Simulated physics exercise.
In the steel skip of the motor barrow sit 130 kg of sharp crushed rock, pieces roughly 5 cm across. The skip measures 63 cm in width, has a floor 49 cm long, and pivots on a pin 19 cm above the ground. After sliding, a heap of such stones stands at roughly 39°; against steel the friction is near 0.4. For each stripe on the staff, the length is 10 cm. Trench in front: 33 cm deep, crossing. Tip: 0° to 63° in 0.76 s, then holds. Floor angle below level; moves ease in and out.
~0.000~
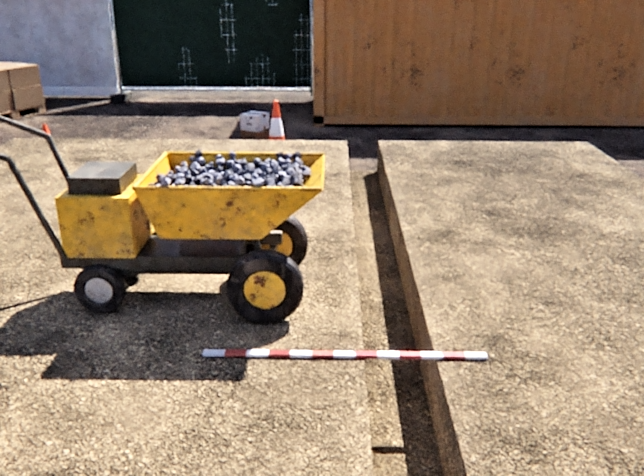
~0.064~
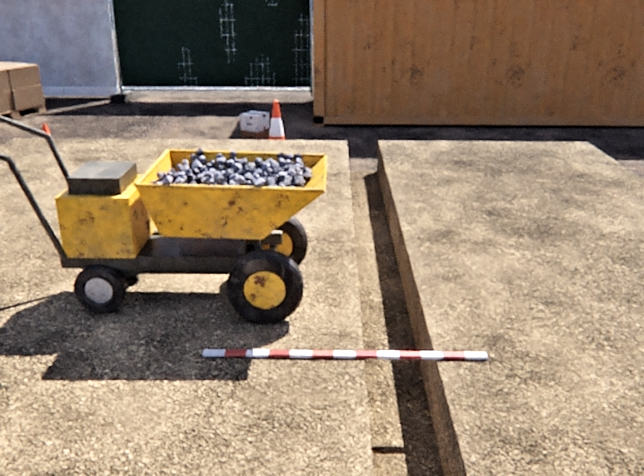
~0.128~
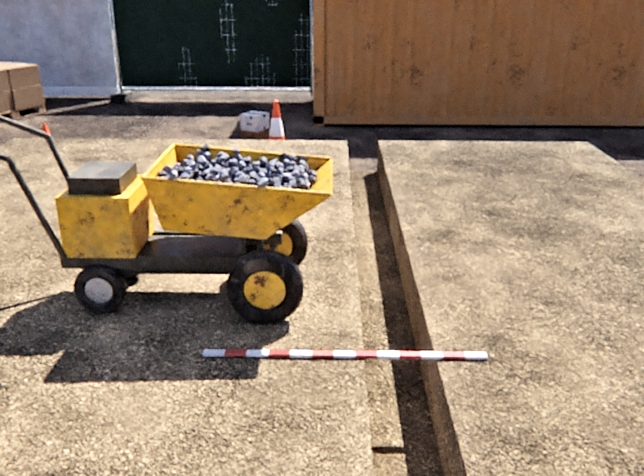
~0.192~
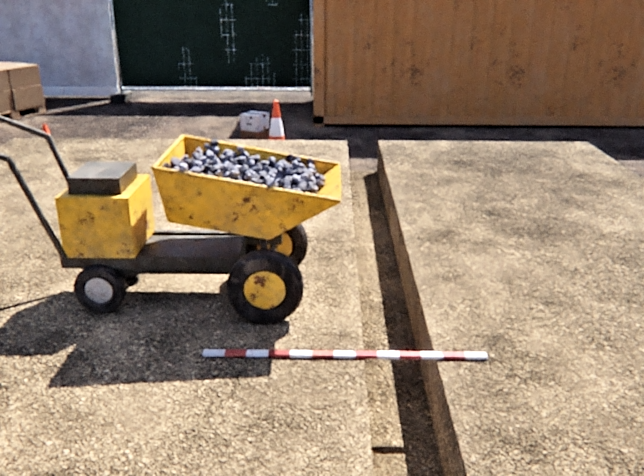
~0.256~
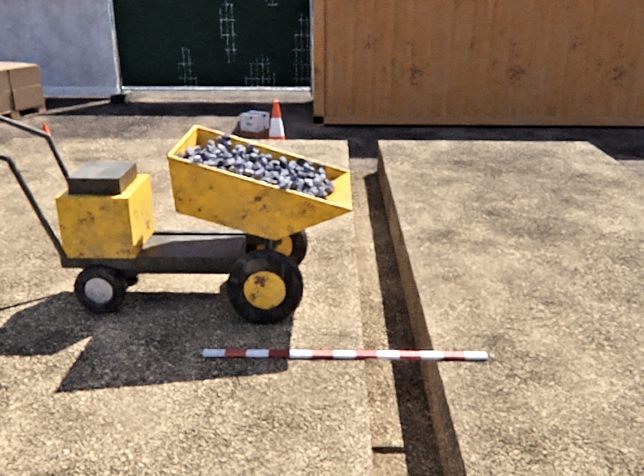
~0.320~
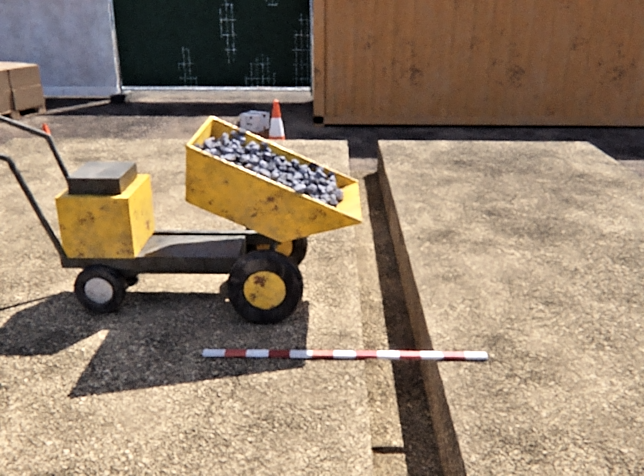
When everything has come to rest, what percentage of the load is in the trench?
About 73 per cent.
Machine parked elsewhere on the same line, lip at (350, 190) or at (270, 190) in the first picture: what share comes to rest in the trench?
That gives roughly 45 per cent and roughly 80 per cent.
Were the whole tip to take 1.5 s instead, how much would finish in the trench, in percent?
That would give about 85 percent.
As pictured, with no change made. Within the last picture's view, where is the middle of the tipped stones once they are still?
Their centre sits close to (402, 327).
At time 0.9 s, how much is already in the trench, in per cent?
Some 15 per cent of the load by that point.
After 0.6 s the floor is at 53°; 100 % in the skip; the foremost stones are at (373, 239).
After 0.9 s the floor is at 63°; 84 % in the skip, 16 % in the trench, 1 % past the trench; the foremost stones are at (429, 300).
After 1.2 s the floor is at 63°; 37 % in the skip, 38 % in the trench, 25 % past the trench; the foremost stones are at (513, 292).
After 3.2 s the floor is at 63°; 1 % in the skip, 73 % in the trench, 25 % past the trench; the foremost stones are at (553, 291).
